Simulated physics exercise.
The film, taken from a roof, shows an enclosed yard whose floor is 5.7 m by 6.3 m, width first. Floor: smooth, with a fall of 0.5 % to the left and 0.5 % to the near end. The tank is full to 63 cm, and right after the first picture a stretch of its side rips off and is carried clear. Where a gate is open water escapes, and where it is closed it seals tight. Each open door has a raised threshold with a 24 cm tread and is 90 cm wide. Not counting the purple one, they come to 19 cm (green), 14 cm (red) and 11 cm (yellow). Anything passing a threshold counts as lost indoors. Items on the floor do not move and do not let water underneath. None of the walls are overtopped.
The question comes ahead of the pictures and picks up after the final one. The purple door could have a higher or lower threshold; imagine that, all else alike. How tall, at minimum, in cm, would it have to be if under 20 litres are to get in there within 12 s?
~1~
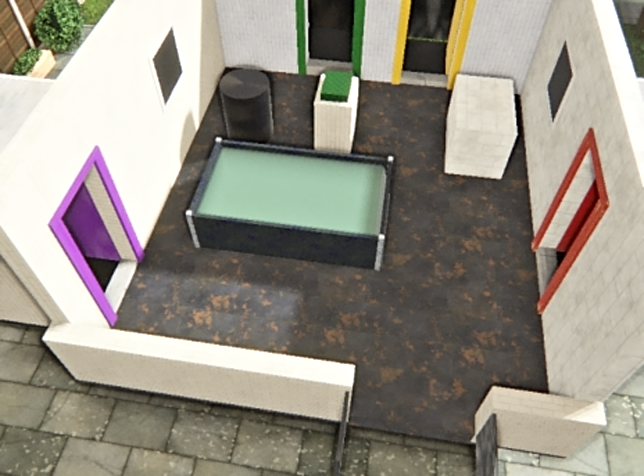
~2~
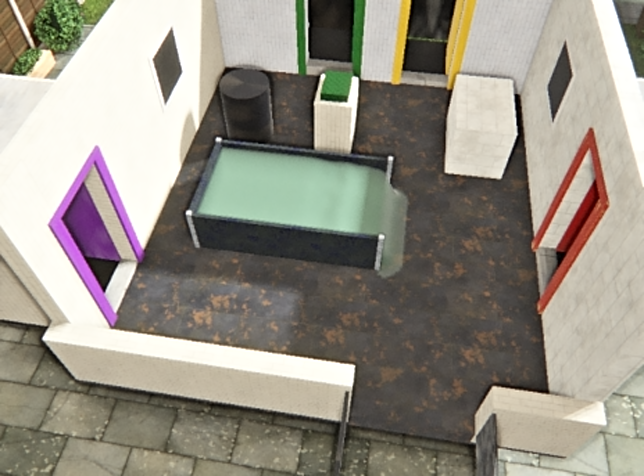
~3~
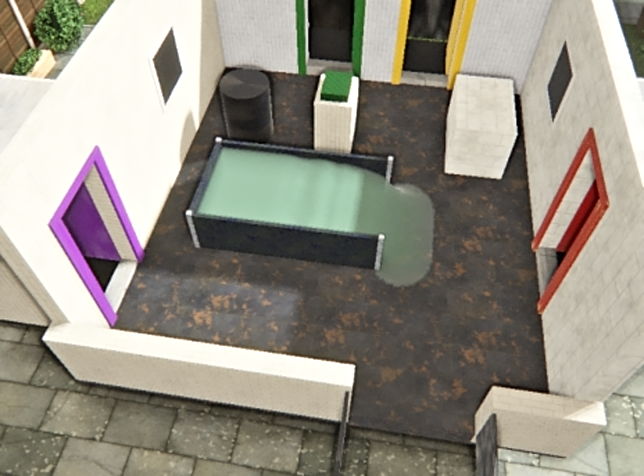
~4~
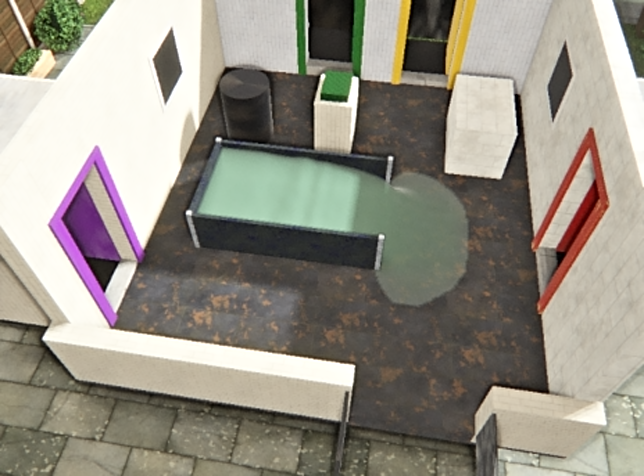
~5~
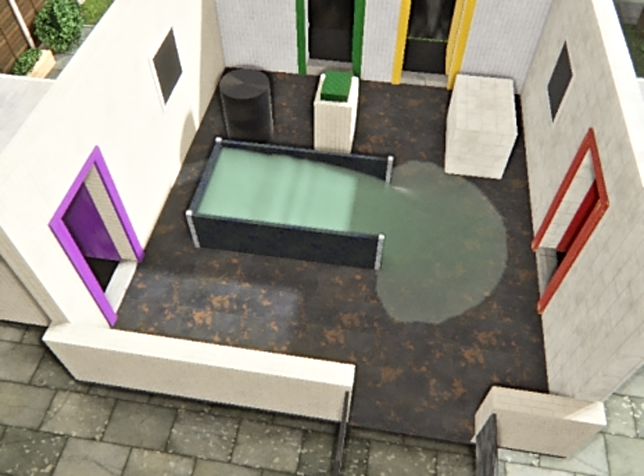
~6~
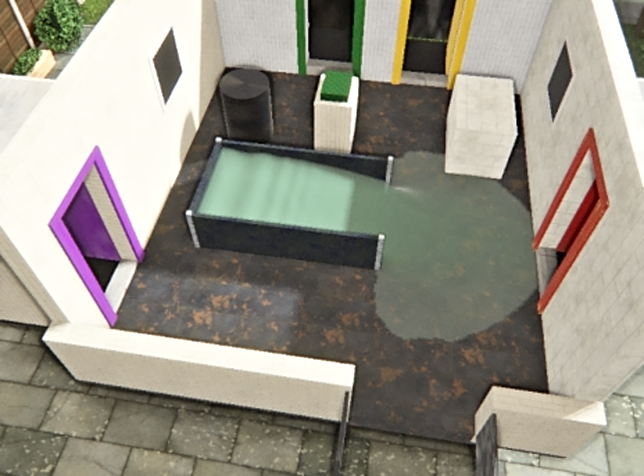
It would need to be about 8 cm tall.
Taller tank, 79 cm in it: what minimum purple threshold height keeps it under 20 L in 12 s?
I'd say close to 10.5 cm.
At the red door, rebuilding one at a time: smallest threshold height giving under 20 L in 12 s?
For red, a step near 28 cm.
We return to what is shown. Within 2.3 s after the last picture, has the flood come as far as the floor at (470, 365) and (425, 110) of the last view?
Taking them in turn, they come out submerged and submerged.
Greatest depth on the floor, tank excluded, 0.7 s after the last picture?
34 cm.
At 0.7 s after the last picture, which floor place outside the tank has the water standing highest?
(528, 245).
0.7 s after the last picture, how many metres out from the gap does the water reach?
It gets close to 3.2 metres out.
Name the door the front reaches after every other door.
It's the purple one.
Then, 0.7 s after the last picture water covers 25 % of the floor, deepest (34 cm) near (528, 245); it has not reached the purple door.
Then, 2.3 s after the last picture water covers 40 % of the floor, deepest (32 cm) near (542, 410); it has not reached the purple door.
Then, 11.3 s after the last picture water covers 95 % of the floor, deepest (10 cm) near (109, 332); 10 cm at the purple door, 56 litres in over its 6 cm threshold.
At the purple door as built, the water peaked near 11 cm, 6.1 s after the last picture.
Run again over the same 12 s with other heights there, 36 litres in over 7 cm, 4 litres over 10 cm. The limit of 20 litres is kept from about 8 cm up.
